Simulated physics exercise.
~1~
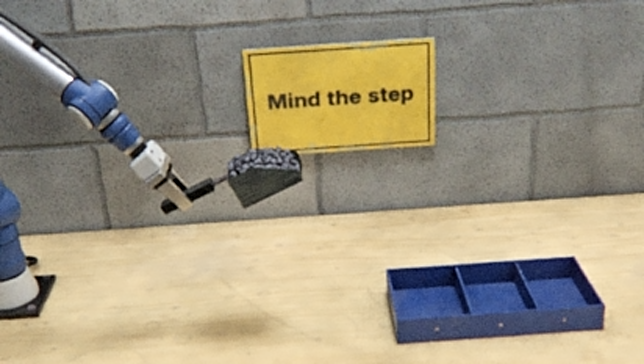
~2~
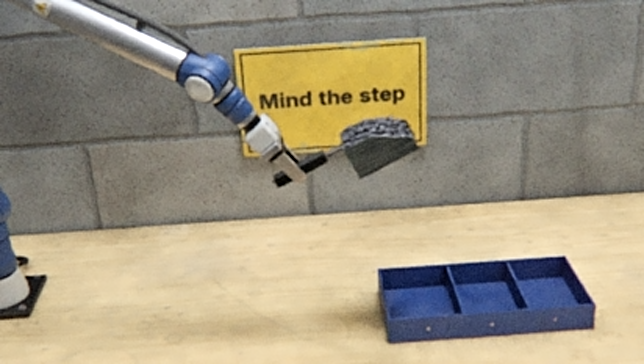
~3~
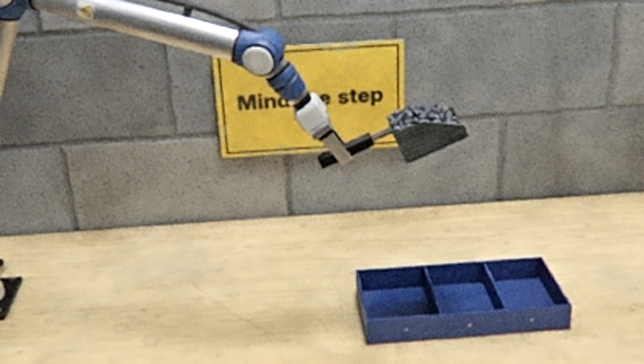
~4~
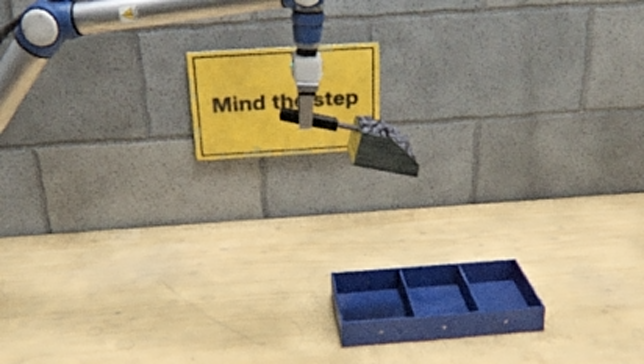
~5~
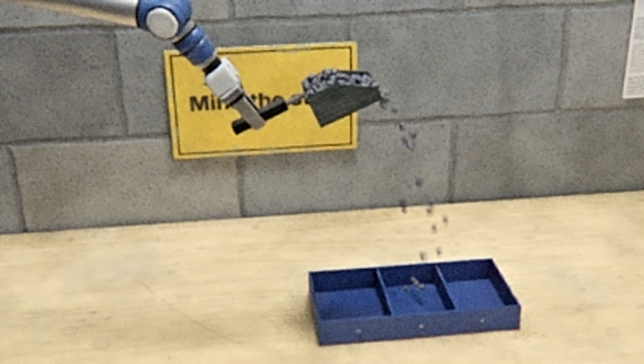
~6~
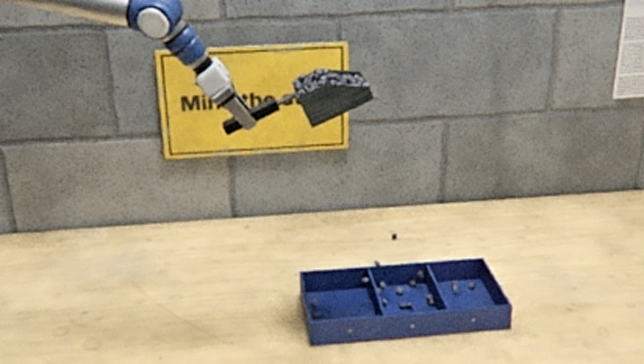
On a pale tabletop before a grey block wall with a yellow sign, a robot arm carried a scoop of dark pebbles right, tipped it and spilled a few into a blue three-part box, mostly the middle, then held the scoop still, nearly full.
